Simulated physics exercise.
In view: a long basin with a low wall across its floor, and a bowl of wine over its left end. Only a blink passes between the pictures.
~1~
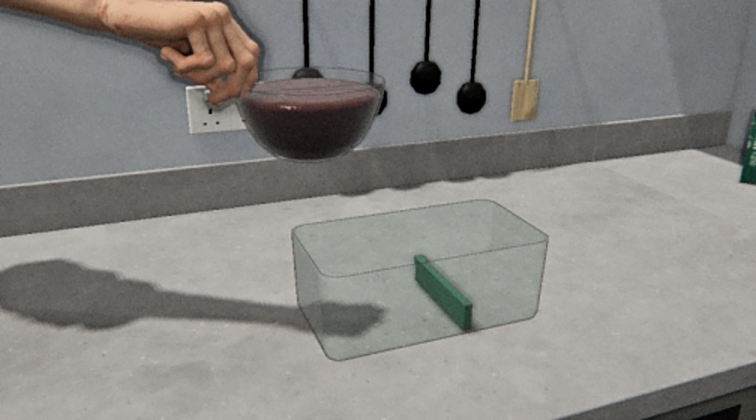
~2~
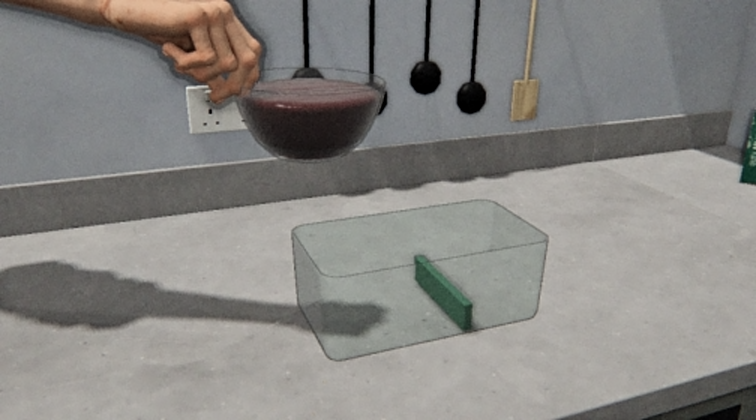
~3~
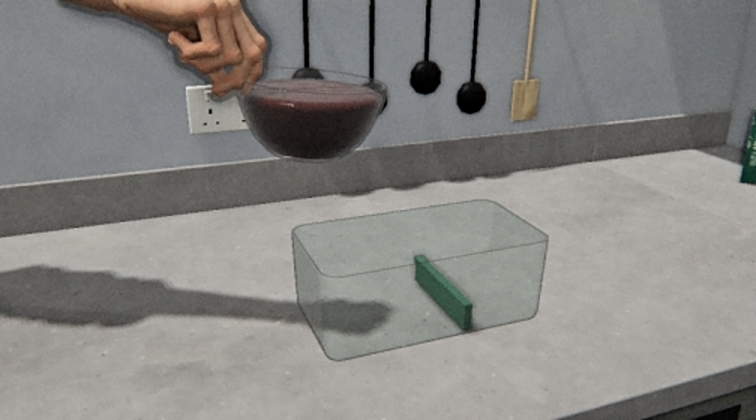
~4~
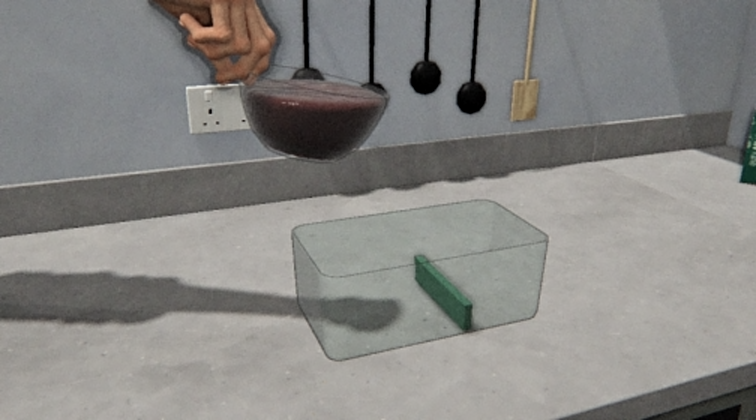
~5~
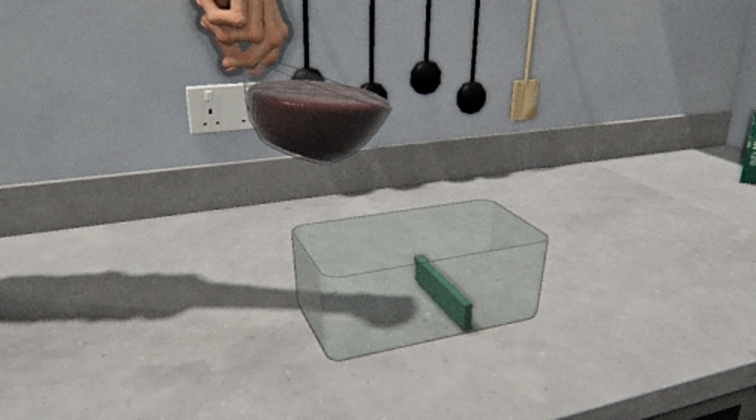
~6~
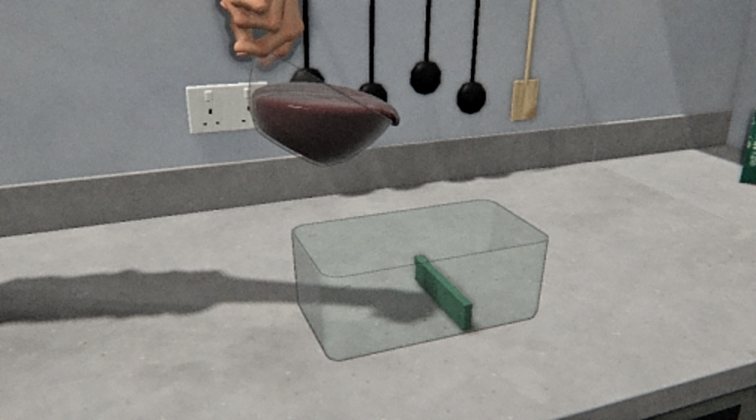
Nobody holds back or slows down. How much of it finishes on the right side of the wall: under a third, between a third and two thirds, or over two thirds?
Under a third.
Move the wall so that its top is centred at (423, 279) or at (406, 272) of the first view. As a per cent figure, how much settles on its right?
In turn some 40 and 65 in a hundred.
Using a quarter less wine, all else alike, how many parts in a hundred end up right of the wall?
It comes to near 15 per cent.
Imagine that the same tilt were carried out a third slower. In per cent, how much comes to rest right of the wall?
About 30 in a hundred.
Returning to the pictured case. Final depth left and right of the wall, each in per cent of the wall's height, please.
The left comes to 70 % and the right to 40 %.
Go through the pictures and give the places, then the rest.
In the first frame, it leans 0°; its right rim is at (379, 77); the wine meets the walls at (237, 96) and (374, 86); the long basin's rim runs from (305, 253) to (519, 219); the wall's top is at (442, 280).
In the second frame, it leans 1°; its right rim is at (380, 79); the wine meets the walls at (237, 95) and (374, 87).
In the third frame, it leans 6°; its right rim is at (381, 84); the wine meets the walls at (239, 92) and (375, 90).
In the fourth frame, it leans 12°; its right rim is at (384, 93); the wine meets the walls at (243, 90) and (378, 92).
In the fifth frame, it leans 21°; its right rim is at (385, 105); the wine meets the walls at (247, 91) and (384, 98); 1 per cent is over the edge.
In the sixth frame, it leans 32°; its right rim is at (384, 119); the wine meets the walls at (252, 96) and (378, 107); 6 per cent is over the edge.
A moment on, the bowl is tipped on its side and 18 per cent is still to pour, 26 is left of the wall and 12 right of it.
Next, the bowl is tipped right over and 0 per cent is still to pour, 73 is left of the wall and 18 right of it.
Then the bowl is tipped right over and 0 per cent is still to pour, 72 is left of the wall and 22 right of it.
Later the bowl is tipped right over and 0 per cent is still to pour, 70 is left of the wall and 24 right of it.
Finally, 70 per cent lies left of the wall, 25 right of it and 5 outside.
